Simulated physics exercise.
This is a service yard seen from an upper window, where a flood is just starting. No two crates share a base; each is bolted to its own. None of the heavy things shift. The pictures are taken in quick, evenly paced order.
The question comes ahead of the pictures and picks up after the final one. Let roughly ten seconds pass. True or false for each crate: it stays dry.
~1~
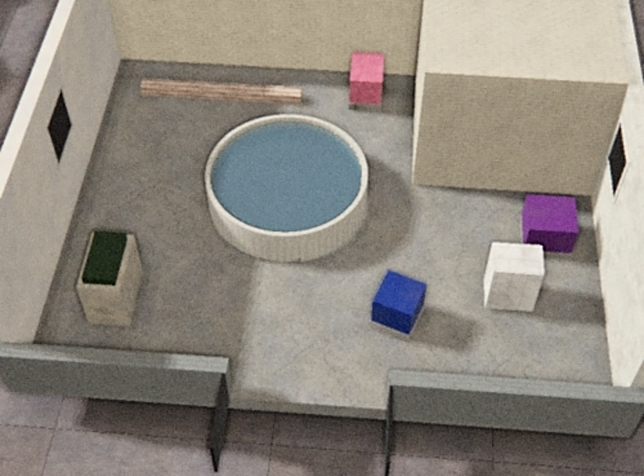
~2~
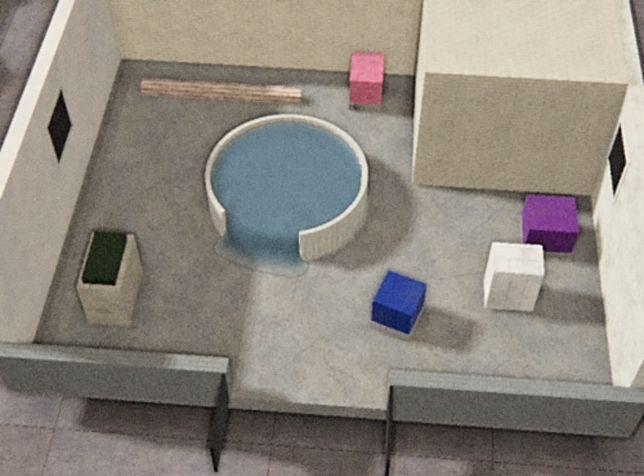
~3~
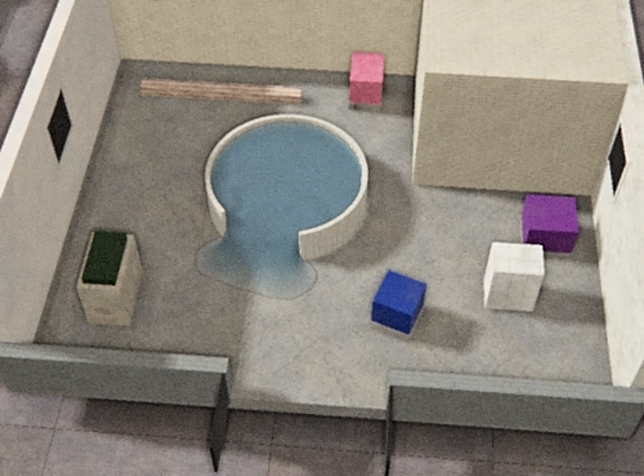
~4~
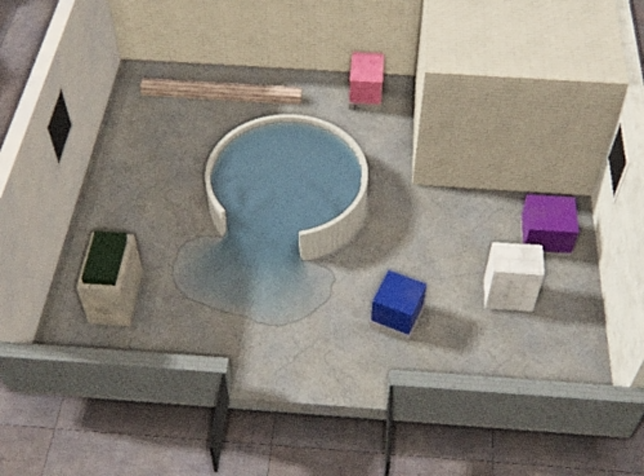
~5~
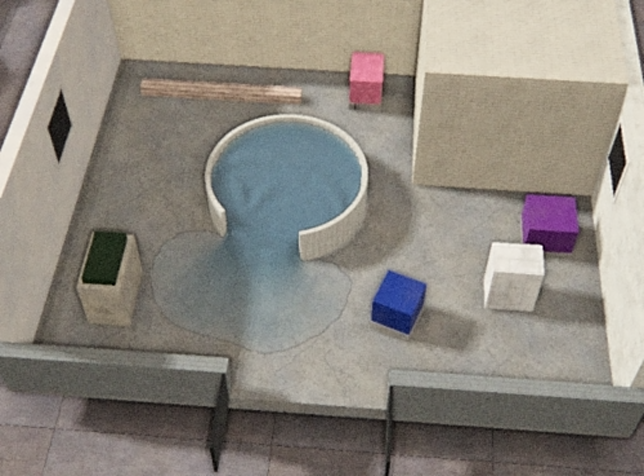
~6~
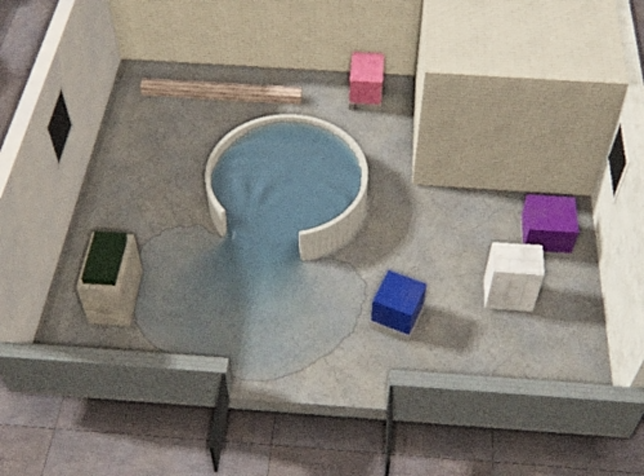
Purple crate: True, it stays dry; blue crate: True, it stays dry; pink crate: True, it stays dry.
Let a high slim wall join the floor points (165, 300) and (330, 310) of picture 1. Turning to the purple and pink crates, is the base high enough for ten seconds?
Long story short, the purple crate is inundated but the pink crate is never reached.
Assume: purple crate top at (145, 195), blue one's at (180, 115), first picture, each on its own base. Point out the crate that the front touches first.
Answer: The purple-painted one.
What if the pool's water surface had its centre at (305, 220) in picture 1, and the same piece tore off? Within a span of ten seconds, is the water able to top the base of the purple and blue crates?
Purple: Not reached; blue: Not reached.
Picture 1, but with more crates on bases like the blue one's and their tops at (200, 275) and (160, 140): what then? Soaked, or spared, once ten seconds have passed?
Taking them in order, the first is flooded and the second is untouched.
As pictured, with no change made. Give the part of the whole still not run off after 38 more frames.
I'd put it near 72 %.
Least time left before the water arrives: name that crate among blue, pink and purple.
The blue one, I say.
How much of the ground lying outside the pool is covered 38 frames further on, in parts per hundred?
Roughly 50 %.
A moment on, water covers 20 % of the floor; the purple crate not reached, the blue crate water round its plinth, the pink crate not reached.
Next, water covers 25 % of the floor; the purple crate not reached, the blue crate water round its plinth, the pink crate not reached.
Then, water covers 30 % of the floor; the purple crate not reached, the blue crate water round its plinth, the pink crate not reached.
Later, water covers 50 % of the floor; the purple crate not reached, the blue crate water round its plinth, the pink crate not reached.
In the end, water covers 75 % of the floor; the purple crate stayed above the water, the blue crate stayed above the water, the pink crate stayed above the water.
